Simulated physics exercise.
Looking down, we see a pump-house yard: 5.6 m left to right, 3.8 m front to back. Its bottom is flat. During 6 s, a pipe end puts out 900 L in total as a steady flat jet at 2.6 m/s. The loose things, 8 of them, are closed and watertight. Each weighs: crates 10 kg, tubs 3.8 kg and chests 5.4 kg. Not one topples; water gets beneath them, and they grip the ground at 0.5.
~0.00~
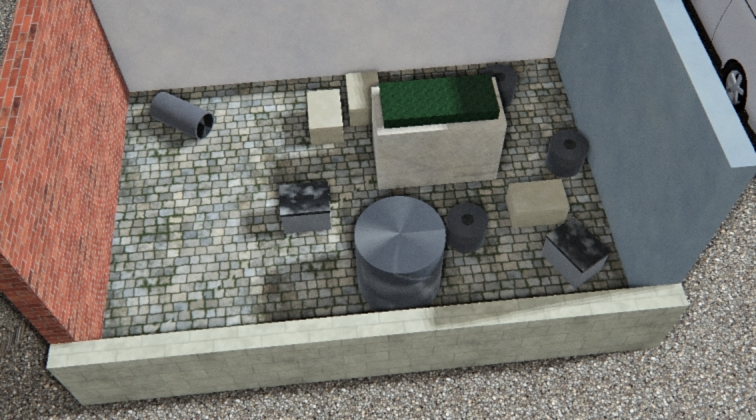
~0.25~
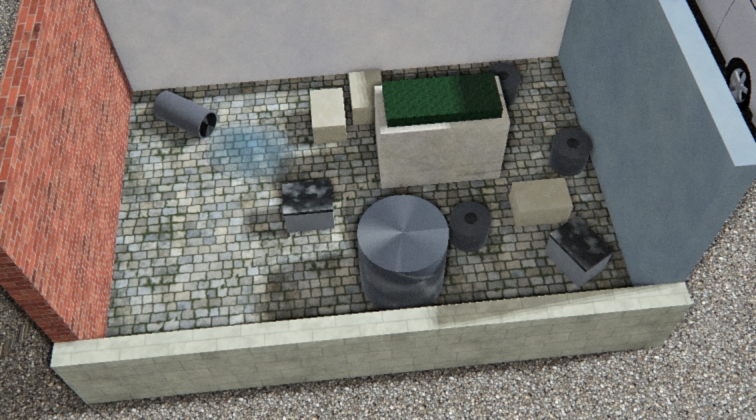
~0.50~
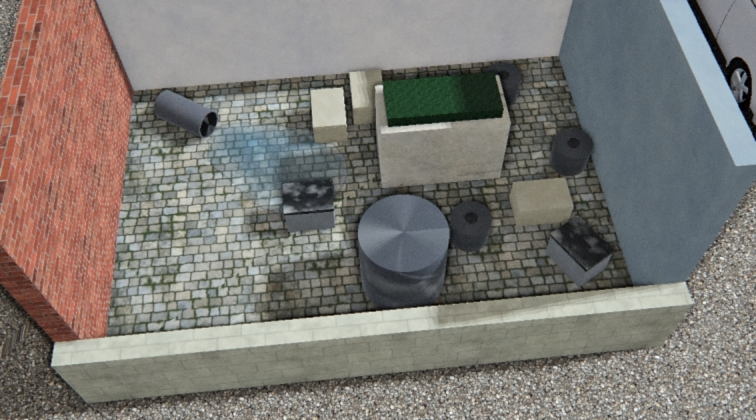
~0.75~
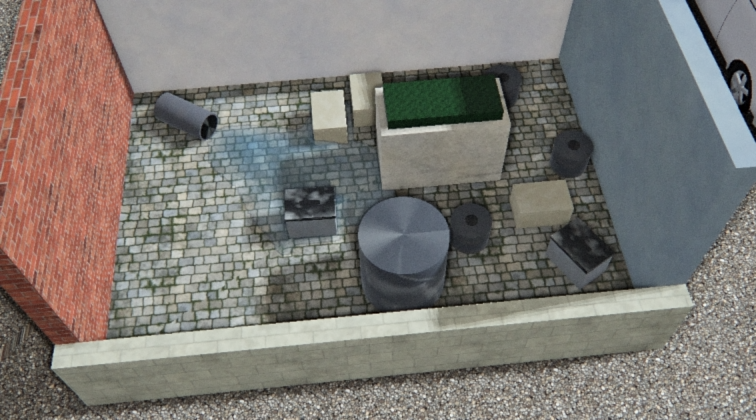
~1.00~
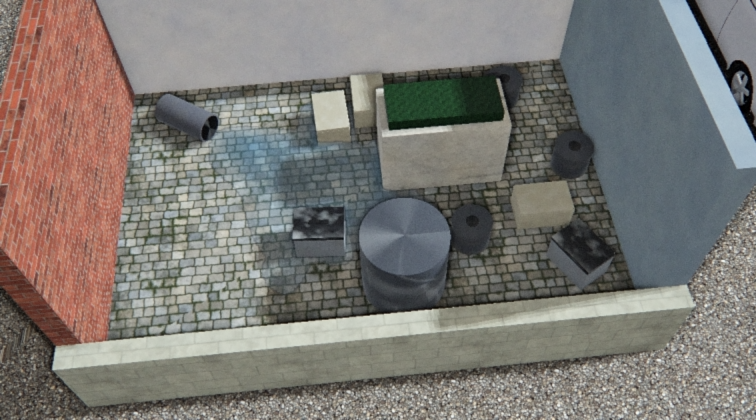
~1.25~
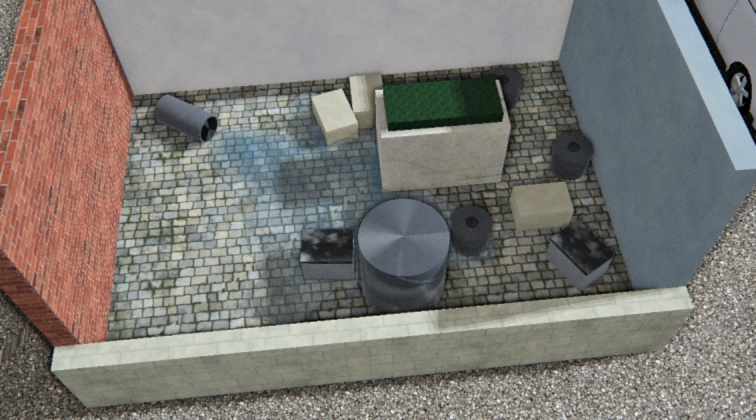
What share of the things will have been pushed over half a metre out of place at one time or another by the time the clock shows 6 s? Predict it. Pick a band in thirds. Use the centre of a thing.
Band: One to two thirds.
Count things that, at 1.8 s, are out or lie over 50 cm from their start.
By my reckoning, 2.
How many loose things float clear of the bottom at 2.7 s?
At that moment it comes to 2.
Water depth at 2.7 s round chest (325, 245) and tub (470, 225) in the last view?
Some 7 cm at the first, some 4 cm at the second.
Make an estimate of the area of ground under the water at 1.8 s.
That flooded area is roughly 7.0 m2.
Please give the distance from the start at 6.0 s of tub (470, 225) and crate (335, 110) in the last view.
Put simply, 80 cm for the first and 20 cm for the second.
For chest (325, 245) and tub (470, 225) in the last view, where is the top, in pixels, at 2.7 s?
Estimated pixels: (310, 312) and (539, 243).
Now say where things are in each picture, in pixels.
A chest at (304, 198), on the bottom; a crate at (324, 109), on the bottom; 0.0 m2 under water; 0 of 8 have shifted, in the first picture.
A chest at (307, 197), on the bottom; a crate at (327, 107), on the bottom; water covers 0.7 m2; 0 of 8 have shifted, in the second picture.
A chest at (308, 196) rests on the ground; a crate at (328, 107) rests on the ground; 1.5 m2 under water; 0 of 8 have shifted, in the third picture.
A chest at (310, 203) rests on the ground, 7 cm from its start; a crate at (328, 109) rests on the ground; 2.5 m2 under water; 1 of 8 have shifted, in the fourth picture.
A chest at (319, 222), on the bottom, 33 cm from its start; a crate at (330, 110), on the bottom; 3.6 m2 under water; 1 of 8 have shifted, in the fifth picture.
A chest at (327, 245), on the bottom, 63 cm from its start; a crate at (334, 110), on the bottom, 7 cm from its start; water covers 4.7 m2; 2 of 8 have shifted, in the sixth picture.
After 1.8 s 2 of 8 are over 50 cm from their spots; 0 afloat.
After 2.7 s 2 of 8 are over 50 cm from their spots; 2 afloat.
After 4.2 s 2 of 8 are over 50 cm from their spots; 4 afloat.
After 6.0 s 4 of 8 are over 50 cm from their spots, and 4 have been at some point; 6 afloat.
